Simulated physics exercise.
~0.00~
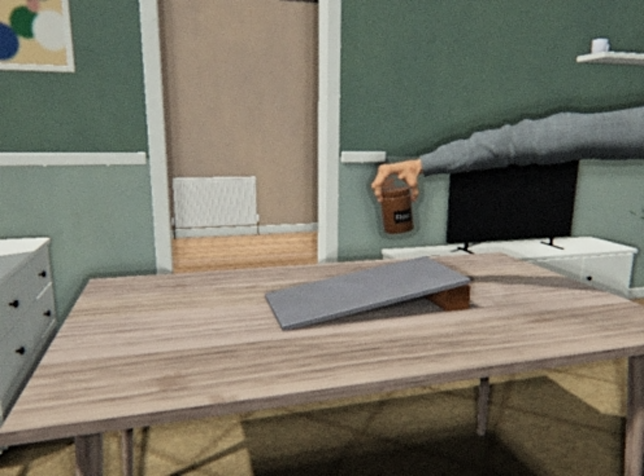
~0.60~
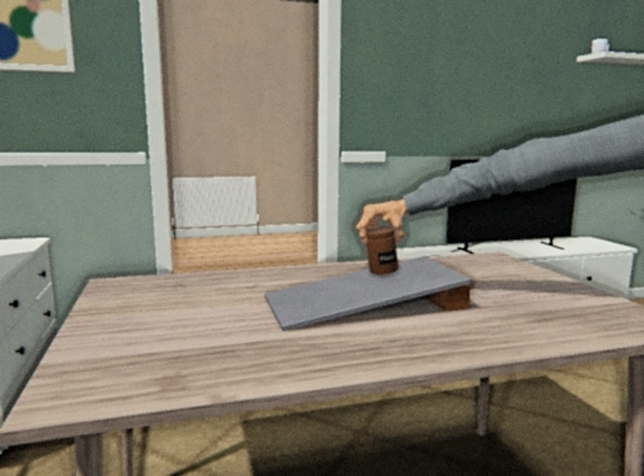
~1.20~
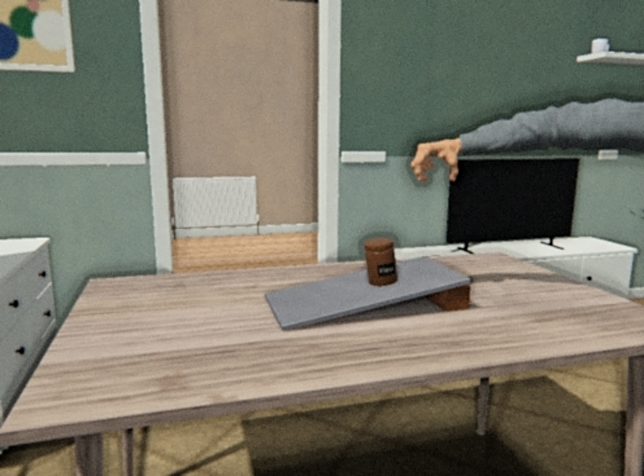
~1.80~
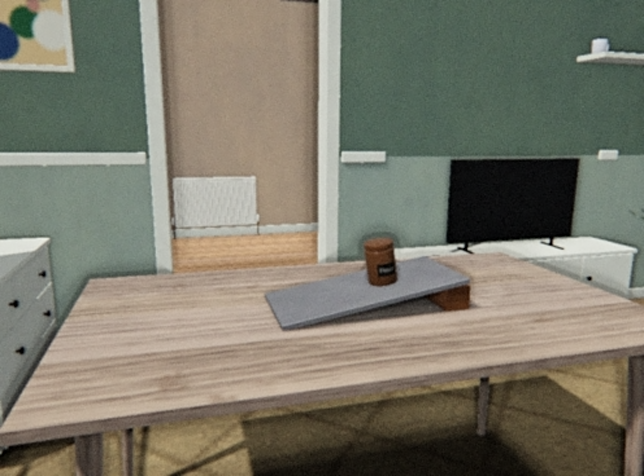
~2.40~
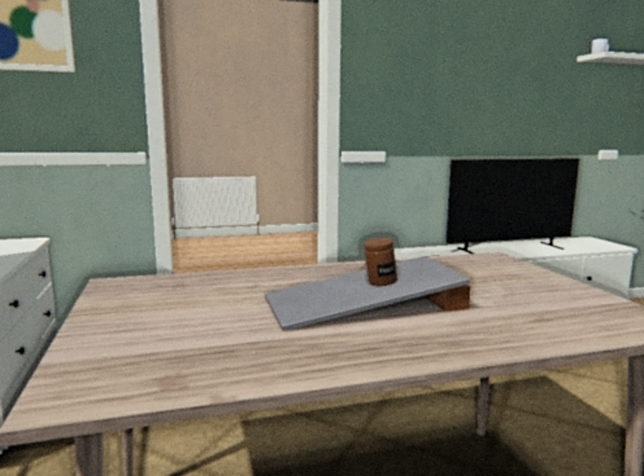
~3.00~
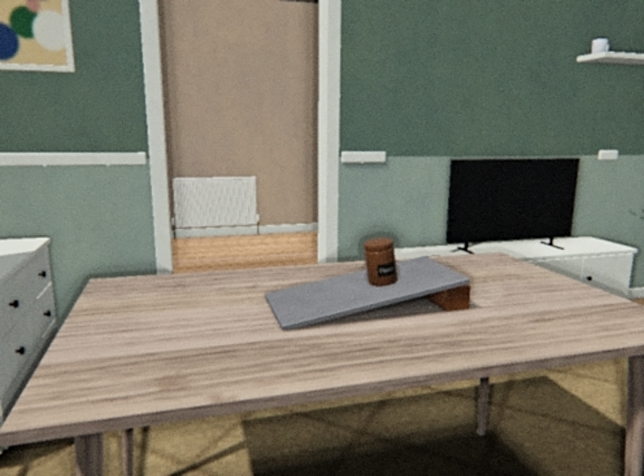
A brown jar with a dark label hangs from a grey-sleeved hand reaching in from the right, above a wooden table seen from a still, slightly raised viewpoint in a green-walled room. On the table, a grey board slopes down to the left, its right end propped on a reddish-brown block, with a doorway, a white radiator and a black television behind. The hand lowers the jar onto the upper part of the board. It then lets go, draws back to the right and leaves view. The jar stays where it was set, resting on the slope without sliding or tipping.
